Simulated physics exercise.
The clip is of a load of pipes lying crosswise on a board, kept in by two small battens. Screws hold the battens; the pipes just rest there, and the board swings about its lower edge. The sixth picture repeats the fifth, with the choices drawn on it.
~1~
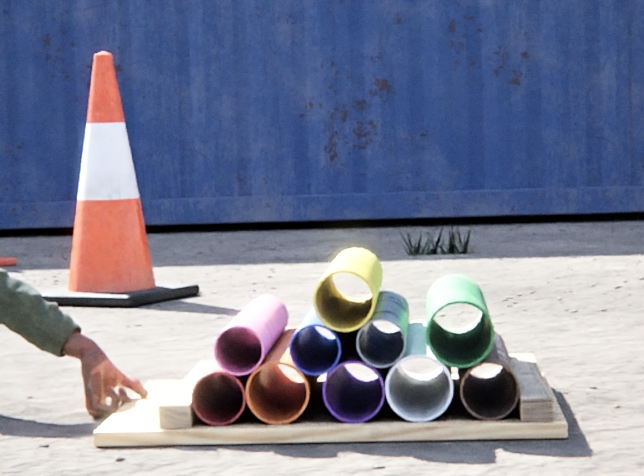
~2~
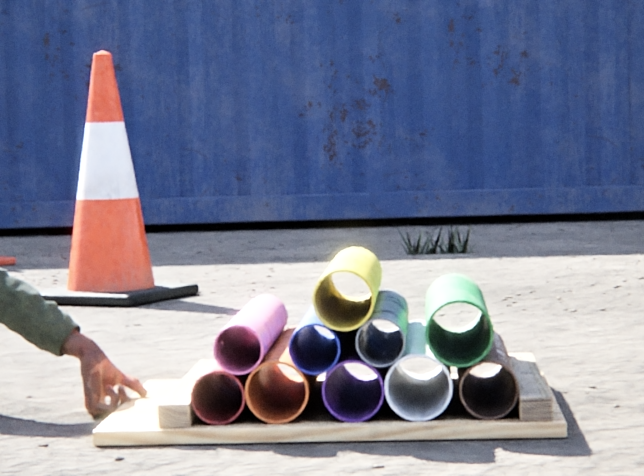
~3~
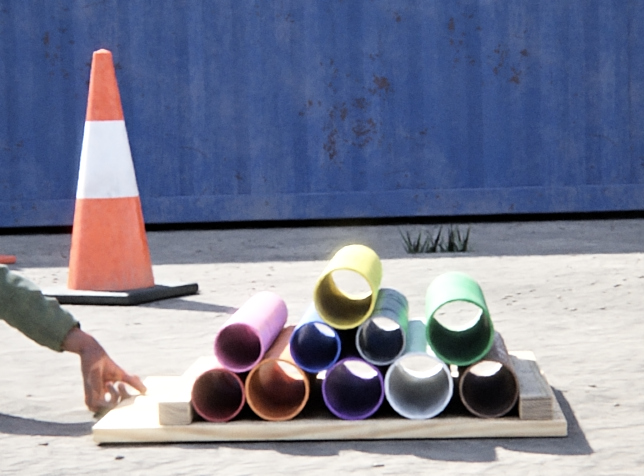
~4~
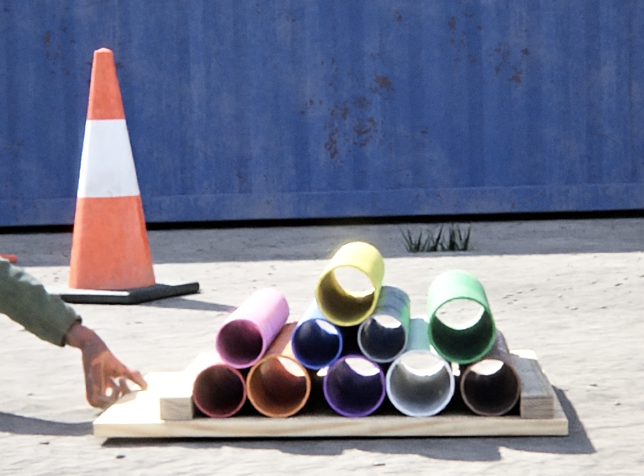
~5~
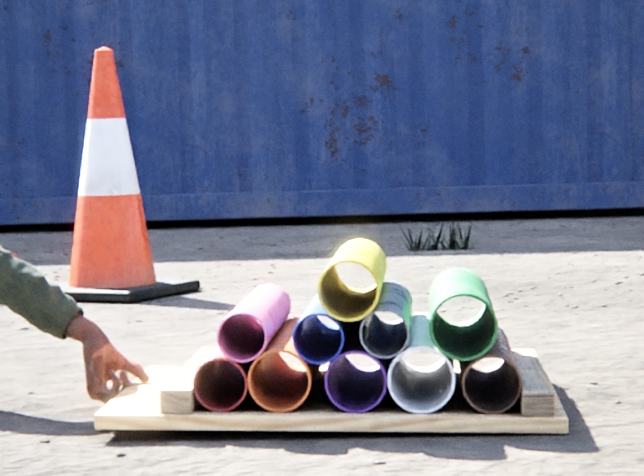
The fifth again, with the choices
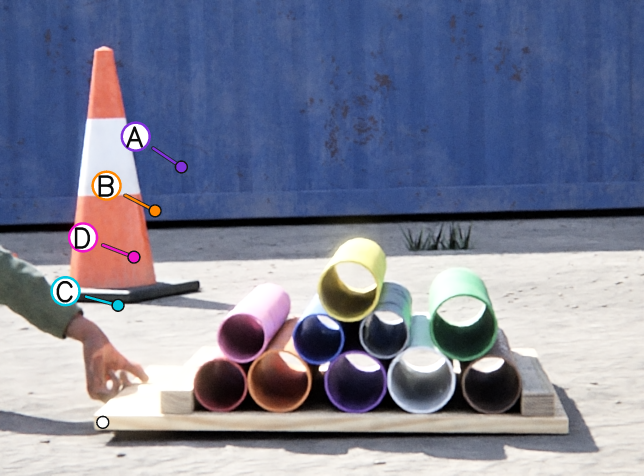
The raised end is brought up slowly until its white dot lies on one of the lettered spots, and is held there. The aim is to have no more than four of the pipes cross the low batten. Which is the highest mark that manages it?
Lift it to A and no more.
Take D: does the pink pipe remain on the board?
Yes, with D.
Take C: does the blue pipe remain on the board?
Yes.
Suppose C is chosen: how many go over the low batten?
The count is none.
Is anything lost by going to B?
Yes, at B.
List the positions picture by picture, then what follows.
In the first picture, red pipe (219, 398); orange pipe (278, 393); purple pipe (354, 392).
In the second picture, purple pipe (353, 391); white pipe (418, 387).
In the third picture, board (337, 393); red pipe (218, 395); pink pipe (239, 347); green pipe (460, 331).
In the fourth picture, board (338, 390); red pipe (219, 390); orange pipe (278, 386).
In the fifth picture, board (338, 386); red pipe (220, 385); orange pipe (279, 381).
On the marked copy, A at (182, 167); B at (155, 211); C at (118, 305); D at (134, 257); the white dot at (103, 422).
Taking A. A third of the way, board at 19°.
Two thirds of the way, board at 35°.
When it is over, board at 35°, four over the low batten (blue, green, grey, yellow).
As for the rest, B four over the low batten (blue, green, grey, yellow); C none over the low batten; D one over the low batten (green).
